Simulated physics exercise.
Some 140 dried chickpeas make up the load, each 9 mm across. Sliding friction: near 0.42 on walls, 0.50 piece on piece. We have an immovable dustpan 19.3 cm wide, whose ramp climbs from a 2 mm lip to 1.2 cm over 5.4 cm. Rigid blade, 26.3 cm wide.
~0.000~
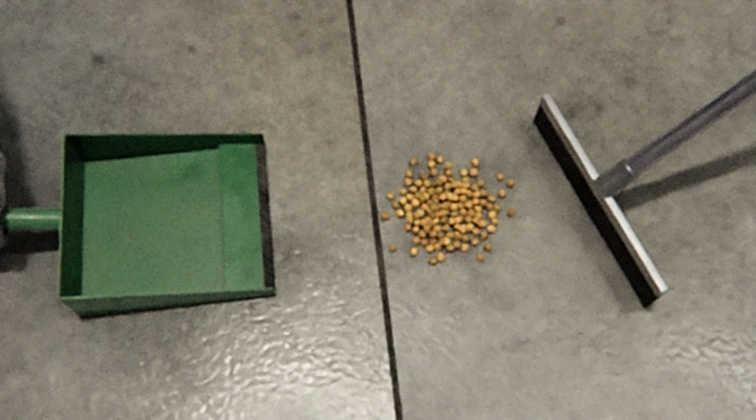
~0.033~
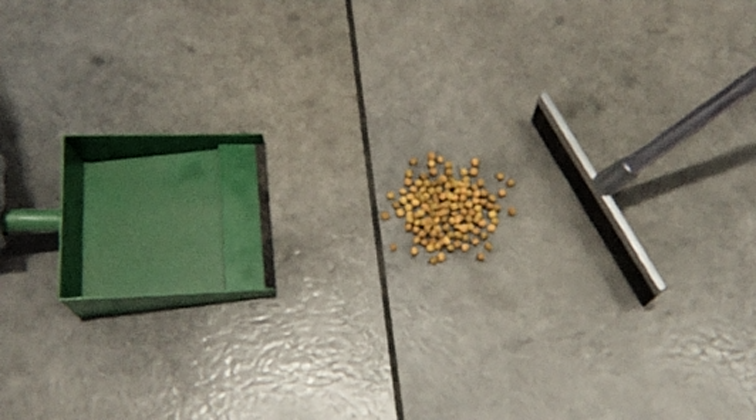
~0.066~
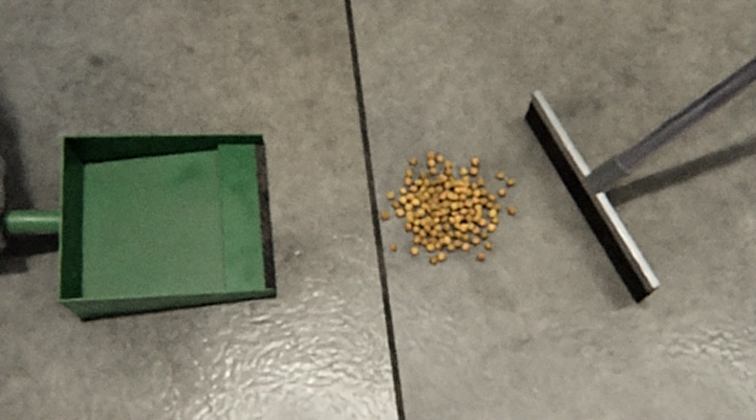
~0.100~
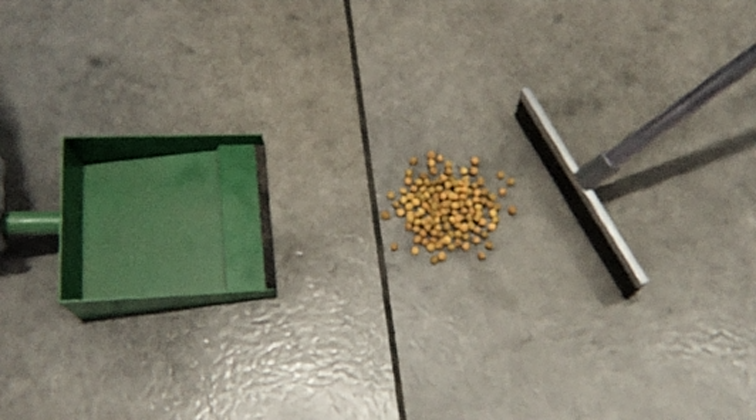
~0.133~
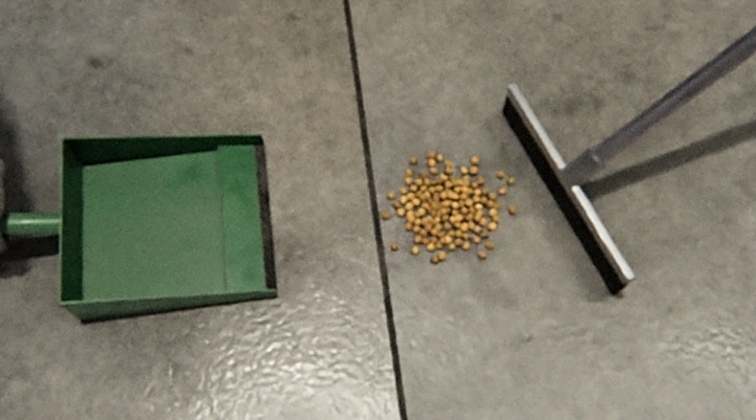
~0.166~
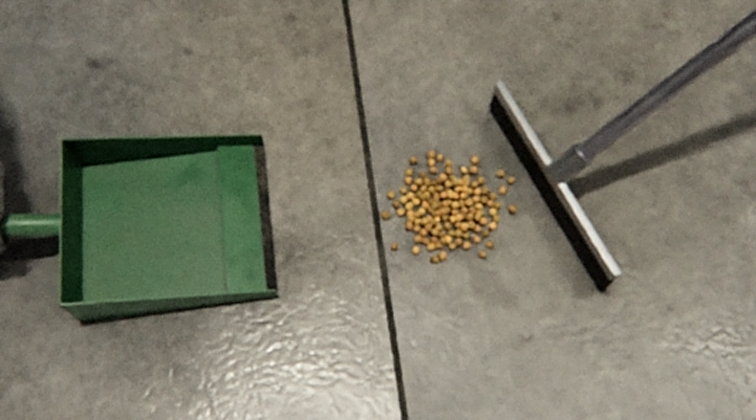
A squeegee-like blade on a pole sliding left across a grey floor towards an untouched pile of chickpeas beside a green dustpan.
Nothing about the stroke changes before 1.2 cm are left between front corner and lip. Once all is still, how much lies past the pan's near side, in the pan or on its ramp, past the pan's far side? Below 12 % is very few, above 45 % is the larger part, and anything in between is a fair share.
Near side: Very few, pan: Very few, far side: Very few.
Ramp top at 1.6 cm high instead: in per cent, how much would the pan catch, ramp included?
0 %.
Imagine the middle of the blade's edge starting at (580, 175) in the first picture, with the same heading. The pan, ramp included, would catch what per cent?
The pan and its ramp would take some 0 per cent.
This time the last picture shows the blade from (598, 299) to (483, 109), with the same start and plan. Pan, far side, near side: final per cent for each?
Split: Pan = 20, far = 0, near = 25.
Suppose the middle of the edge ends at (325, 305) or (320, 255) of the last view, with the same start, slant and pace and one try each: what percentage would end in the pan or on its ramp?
The two tries give roughly 25 and 15 %.
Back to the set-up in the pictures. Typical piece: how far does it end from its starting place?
It comes to some 16 cm.
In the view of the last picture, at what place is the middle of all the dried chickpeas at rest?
Somewhere around (316, 228) in the final frame.
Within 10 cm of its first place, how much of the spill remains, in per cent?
It comes to near 20 percent.
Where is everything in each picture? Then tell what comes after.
Blade from (660, 291) to (545, 102), moved 0.0 cm, 0 of the pieces shifted so far; middle of the pieces at (447, 212); pan at (160, 227), in the first frame.
Blade from (658, 290) to (543, 101), moved 0.3 cm, 0 of the pieces shifted so far; middle of the pieces at (447, 211), in the second frame.
Blade from (652, 287) to (536, 98), moved 1.0 cm, 0 of the pieces shifted so far; middle of the pieces at (447, 211), in the third frame.
Blade from (640, 283) to (525, 96), moved 2.3 cm, 0 of the pieces shifted so far; middle of the pieces at (447, 211), in the fourth frame.
Blade from (627, 279) to (512, 92), moved 3.9 cm, 0 of the pieces shifted so far; middle of the pieces at (447, 210), in the fifth frame.
Blade from (613, 275) to (499, 89), moved 5.4 cm, 0 of the pieces shifted so far; middle of the pieces at (448, 210); pan at (160, 231). Its pace works out near 0.47 m/s, heading 19 degrees away from the viewer's side, in the sixth frame.
After 0.47 s, middle of the blade 19 cm from the lip; 0 % over the lip, far side 0 %, near side 0 %.
Then, at 0.67 s, middle of the blade 10 cm from the lip; 0 % over the lip, far side 0 %, near side 5 %.
After 0.99 s, middle of the blade 5 cm from the lip; 0 % over the lip, far side 5 %, near side 10 %.
In the end, at 1.3 s, near side 10 %, pan 0 %, far side 5 %, in front of the lip or behind the blade 90 %.
